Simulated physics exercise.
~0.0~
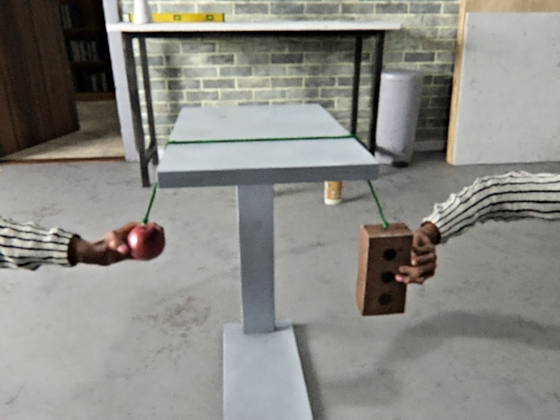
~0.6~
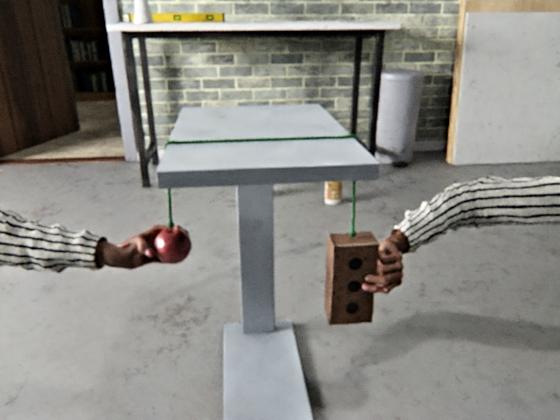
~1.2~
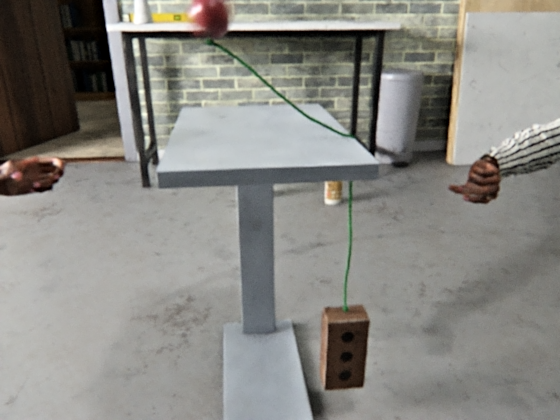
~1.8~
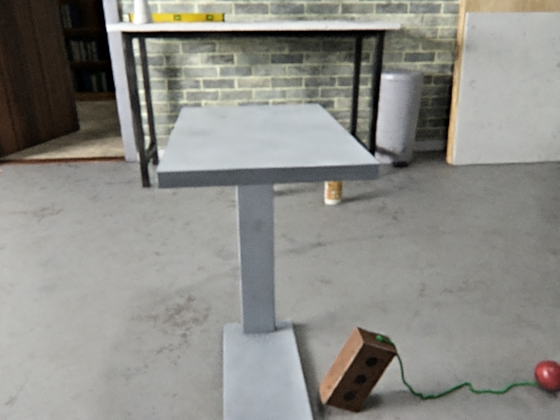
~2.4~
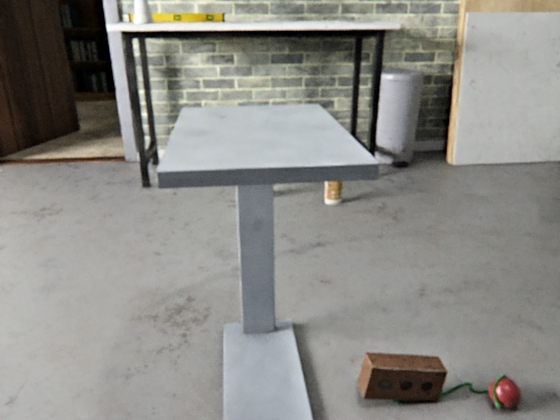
We see two hands holding an apple and a brick tied to a green string across a gray table; once released, the brick drops on the right and the apple flies up and over, and both end on the floor at right, still tied together.
